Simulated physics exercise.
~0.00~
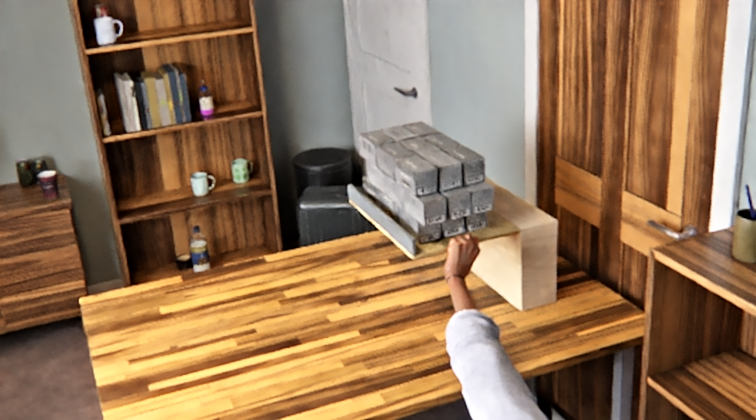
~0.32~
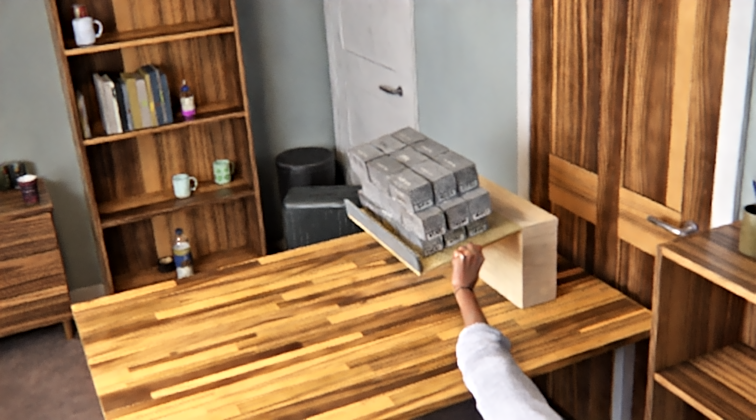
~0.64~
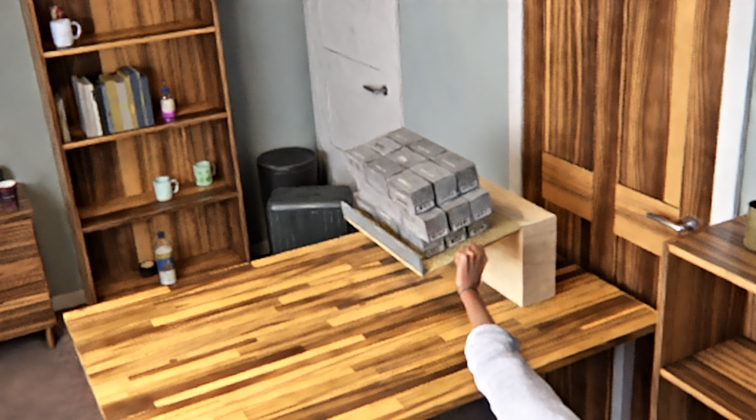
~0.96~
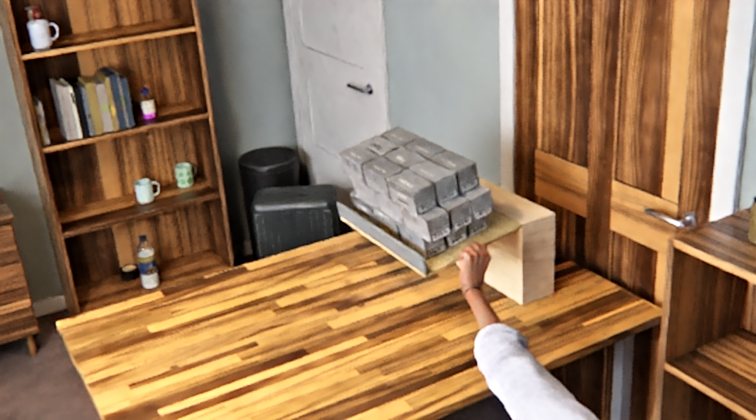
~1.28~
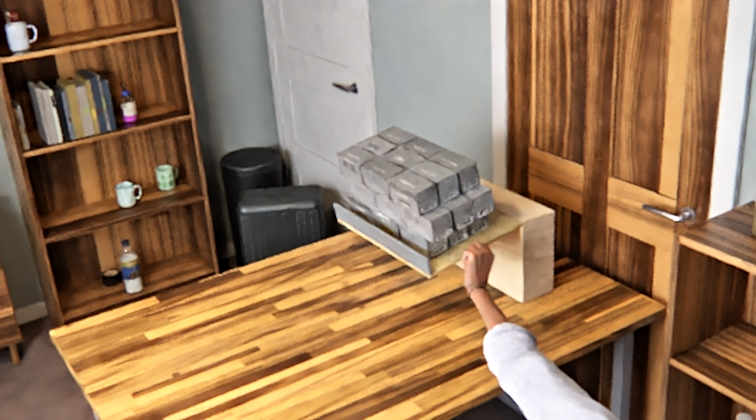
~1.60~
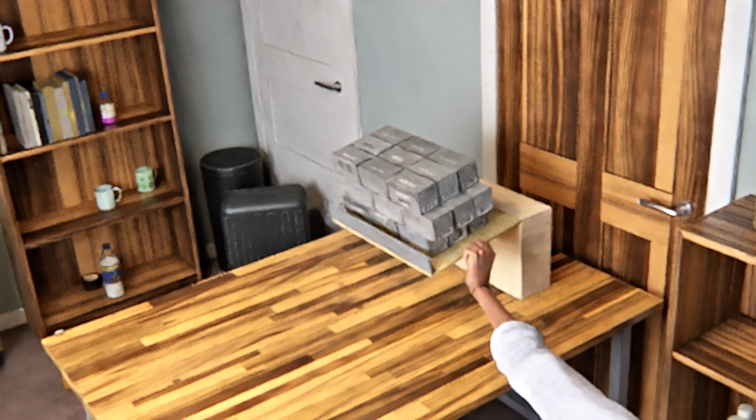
A hand holds the edge of a slightly tilted tray of stacked grey packets, which stay aboard.
